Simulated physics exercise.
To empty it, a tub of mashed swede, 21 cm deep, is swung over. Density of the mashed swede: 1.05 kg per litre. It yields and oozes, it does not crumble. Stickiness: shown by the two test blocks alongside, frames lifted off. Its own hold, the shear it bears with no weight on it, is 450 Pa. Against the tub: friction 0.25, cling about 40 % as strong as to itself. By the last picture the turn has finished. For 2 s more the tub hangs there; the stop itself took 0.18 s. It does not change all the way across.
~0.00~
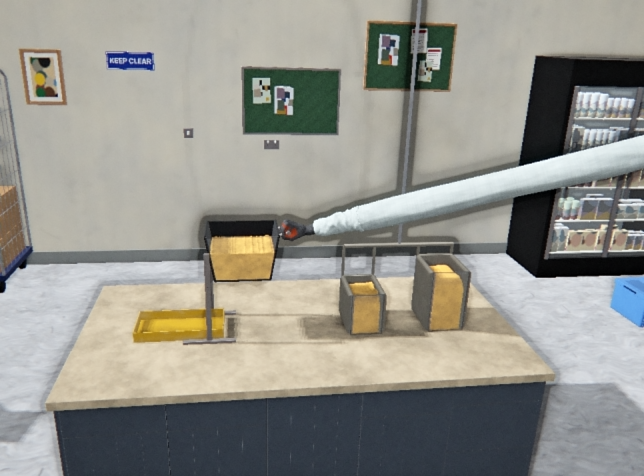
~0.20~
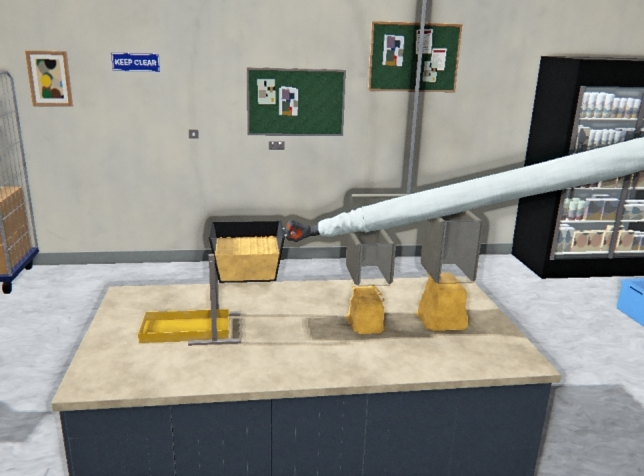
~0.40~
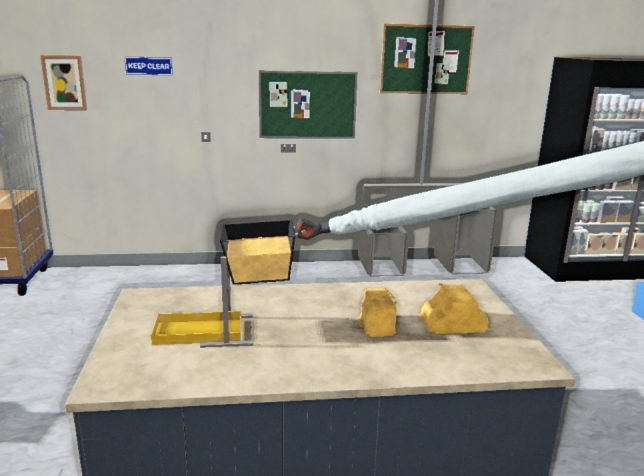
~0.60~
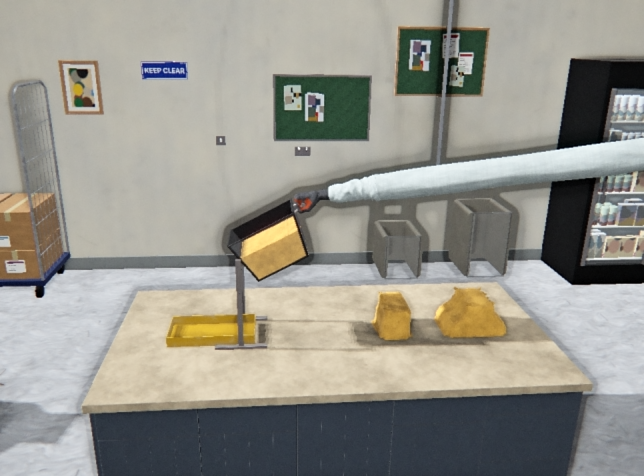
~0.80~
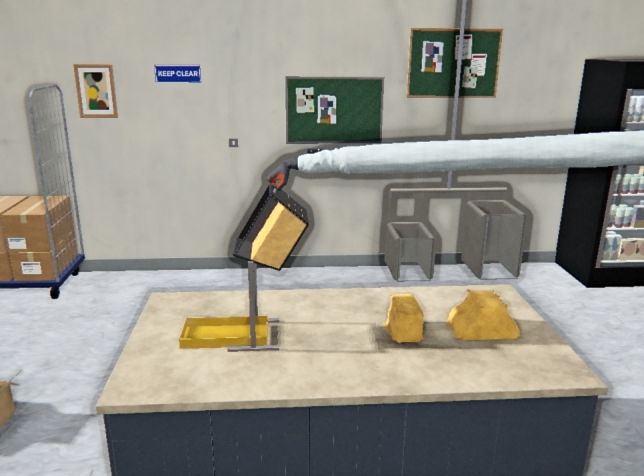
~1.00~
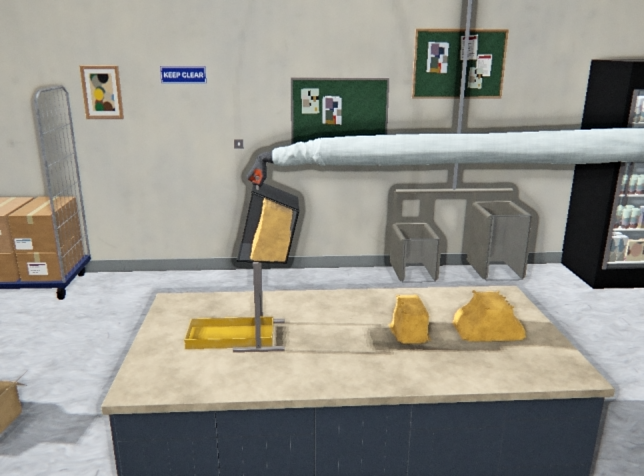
In a storeroom with a long counter, two grey molds lifted off two soft yellowish blocks, which sagged, the right one more, while a jointed arm tilted a dark tub of the same stuff steeply onto its side.
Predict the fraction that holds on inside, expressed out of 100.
Around 87 out of 100.
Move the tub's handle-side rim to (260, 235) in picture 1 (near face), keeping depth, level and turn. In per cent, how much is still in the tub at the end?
I'd guess around 100 per cent remains.
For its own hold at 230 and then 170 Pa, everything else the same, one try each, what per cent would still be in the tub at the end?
Roughly 55 % followed by roughly 50 %.
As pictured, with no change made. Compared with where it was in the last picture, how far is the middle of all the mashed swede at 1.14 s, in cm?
4 cm.
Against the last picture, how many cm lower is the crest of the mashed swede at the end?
10 cm or so.
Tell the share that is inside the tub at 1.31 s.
Some 95 per cent.
After 1.14 s, the tub is at 77 degrees and holds 100 %.
After 1.31 s, the tub is at 77 degrees and holds 96 %.
After 1.48 s, the tub is at 77 degrees and holds 92 %.
After 1.65 s, the tub is at 77 degrees and holds 92 %.
After 3.00 s, the tub is at 77 degrees and holds 87 %.
